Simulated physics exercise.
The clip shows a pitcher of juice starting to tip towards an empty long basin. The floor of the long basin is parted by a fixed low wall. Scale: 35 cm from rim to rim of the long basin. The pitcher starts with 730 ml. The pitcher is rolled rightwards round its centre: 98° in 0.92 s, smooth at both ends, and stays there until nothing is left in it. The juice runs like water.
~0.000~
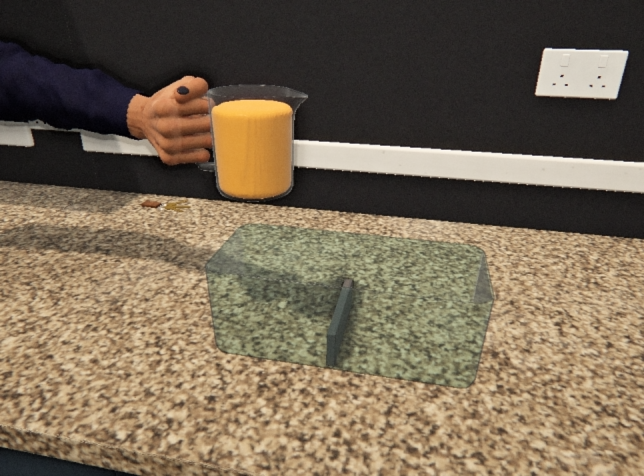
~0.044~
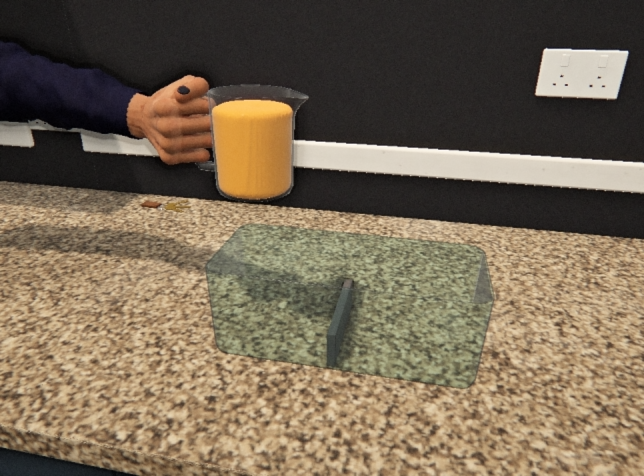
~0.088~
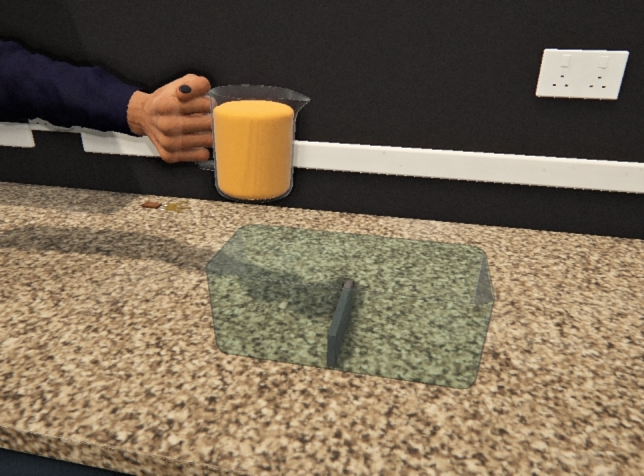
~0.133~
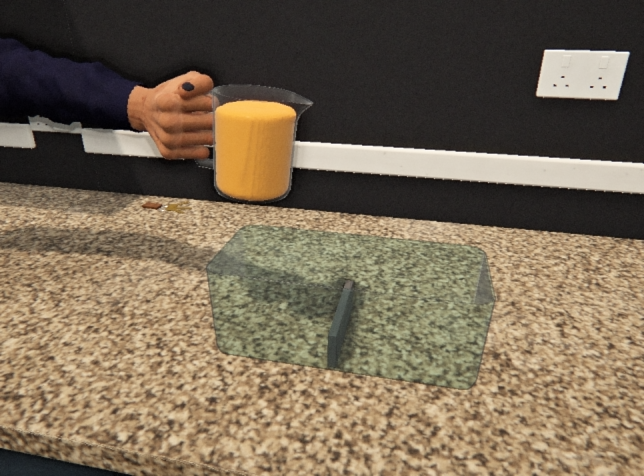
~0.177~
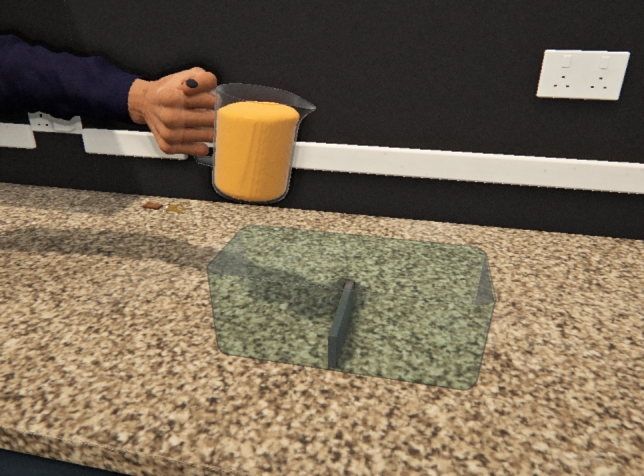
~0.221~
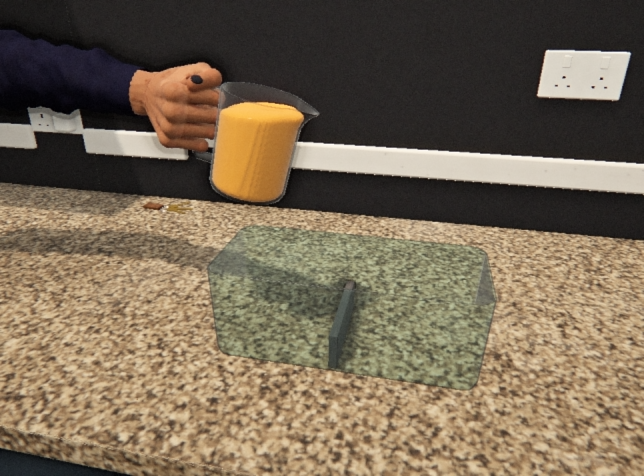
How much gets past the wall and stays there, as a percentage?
The far part has some 90 per cent.
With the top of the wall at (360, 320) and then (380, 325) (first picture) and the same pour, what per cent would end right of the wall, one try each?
In turn about 65 and 15 per cent.
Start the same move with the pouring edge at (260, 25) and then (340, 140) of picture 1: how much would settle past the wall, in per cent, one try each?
In turn about 40 and 95 per cent.
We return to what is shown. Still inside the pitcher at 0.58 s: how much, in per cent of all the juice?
About 80 per cent.
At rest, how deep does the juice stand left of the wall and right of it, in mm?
Some 2 mm on the left and 26 mm on the right.
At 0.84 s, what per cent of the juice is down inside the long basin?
Some 44 per cent.
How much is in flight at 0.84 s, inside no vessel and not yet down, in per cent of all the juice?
About 22 per cent.
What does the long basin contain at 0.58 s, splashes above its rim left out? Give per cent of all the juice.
Some 4 per cent.
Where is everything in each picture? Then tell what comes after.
In the first picture, it leans 0°; its right rim is at (307, 96); the juice meets the walls at (217, 105) and (293, 109); the long basin's rim runs from (224, 245) to (488, 274); the wall's top is at (341, 305).
In the second picture, it leans 1°; its right rim is at (308, 97); the juice meets the walls at (217, 105) and (293, 109).
In the third picture, it leans 2°; its right rim is at (310, 99); the juice meets the walls at (218, 105) and (295, 111).
In the fourth picture, it leans 5°; its right rim is at (312, 103); the juice meets the walls at (220, 105) and (297, 112).
In the fifth picture, it leans 9°; its right rim is at (315, 108); the juice meets the walls at (223, 107) and (300, 113).
In the sixth picture, it leans 13°; its right rim is at (319, 113); the juice meets the walls at (225, 110) and (305, 114).
By 0.58 s the tilt is 69° and 81 per cent is still to pour, 0 is left of the wall and 4 right of it.
By 0.84 s the tilt is 96° and 34 per cent is still to pour, 1 is left of the wall and 44 right of it.
By 1.12 s the tilt is 98° and 7 per cent is still to pour, 3 is left of the wall and 84 right of it.
By 1.42 s the tilt is 98° and 1 per cent is still to pour, 7 is left of the wall and 90 right of it.
At rest 10 per cent lies left of the wall, 90 right of it and 1 outside.
